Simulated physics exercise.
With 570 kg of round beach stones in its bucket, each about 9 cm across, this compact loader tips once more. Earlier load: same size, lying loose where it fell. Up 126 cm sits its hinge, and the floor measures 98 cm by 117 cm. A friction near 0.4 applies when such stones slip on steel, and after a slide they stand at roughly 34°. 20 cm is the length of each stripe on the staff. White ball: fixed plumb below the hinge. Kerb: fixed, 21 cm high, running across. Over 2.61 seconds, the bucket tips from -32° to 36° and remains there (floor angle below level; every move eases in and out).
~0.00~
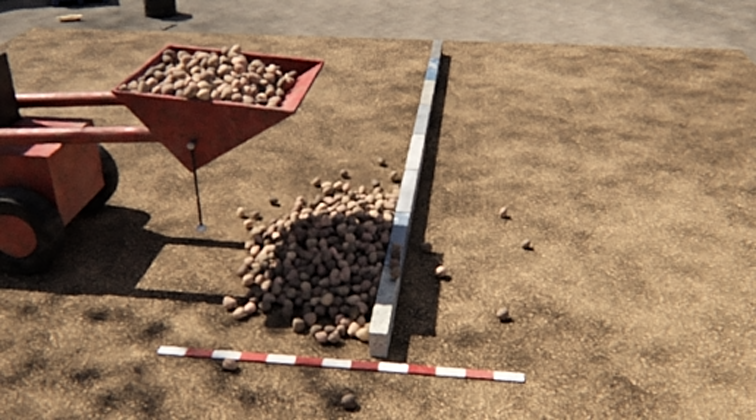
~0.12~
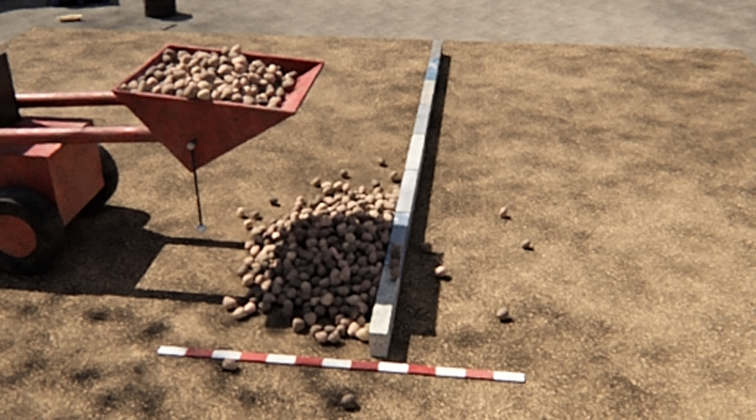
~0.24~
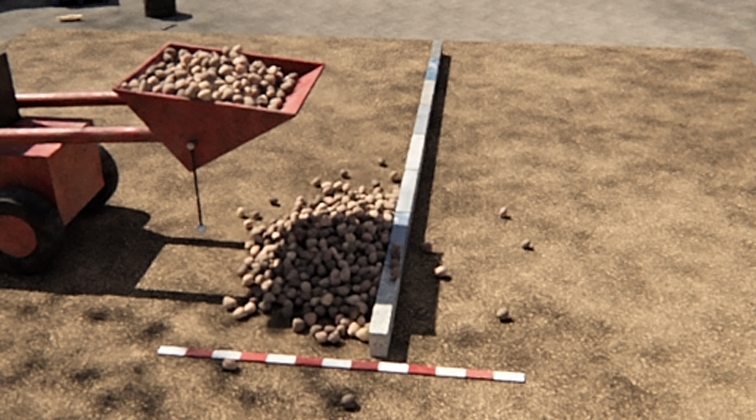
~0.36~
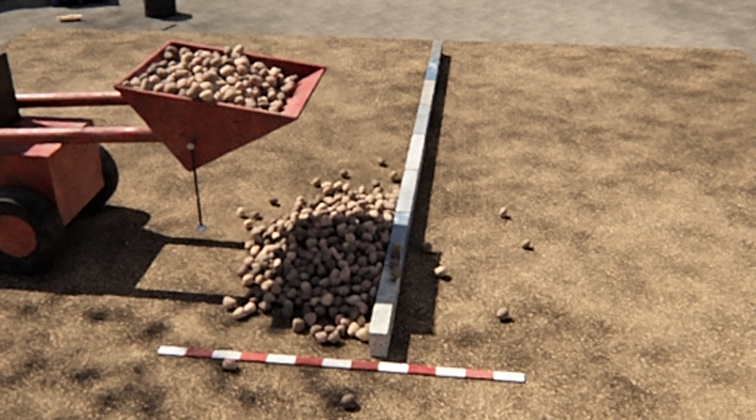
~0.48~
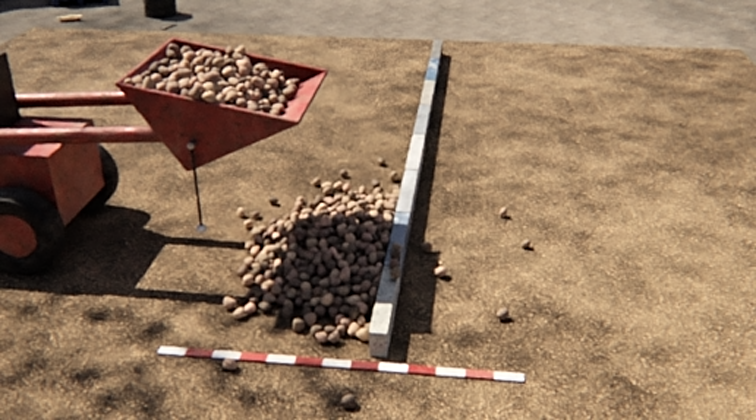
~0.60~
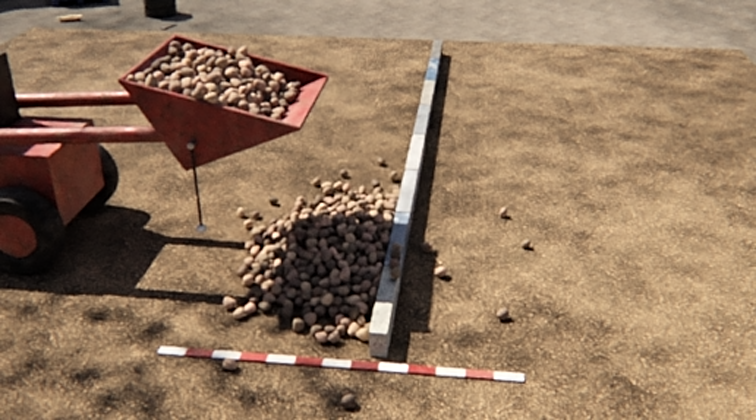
On a patch of bare brown ground, a red loader held a bucket full of round stones above a loose pile beside a low kerb, and the bucket tilted slightly, its right edge dipping.
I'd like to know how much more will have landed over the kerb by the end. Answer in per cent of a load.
Roughly 6 in every hundred.
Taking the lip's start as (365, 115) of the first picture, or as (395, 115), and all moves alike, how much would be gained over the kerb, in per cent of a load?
70 %, then 95 %.
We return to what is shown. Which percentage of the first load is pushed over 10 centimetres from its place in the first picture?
Some 15 percent, give or take.
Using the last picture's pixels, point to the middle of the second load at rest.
Near (335, 232).
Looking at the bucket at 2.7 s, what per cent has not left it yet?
About 10 percent.
After 2.0 s the floor is at 25°; in per cent of one load, 80 in the bucket, 119 on this side of the kerb, 1 over the kerb; the foremost stones are at (450, 259).
After 2.7 s the floor is at 36°; in per cent of one load, 11 in the bucket, 186 on this side of the kerb, 4 over the kerb; the foremost stones are at (479, 256).
After 3.1 s the floor is at 36°; in per cent of one load, 0 in the bucket, 194 on this side of the kerb, 6 over the kerb; the foremost stones are at (501, 255).
After 5.9 s the floor is at 36°; in per cent of one load, 0 in the bucket, 194 on this side of the kerb, 6 over the kerb; the foremost stones are at (512, 246). Net gain over the kerb, 6.
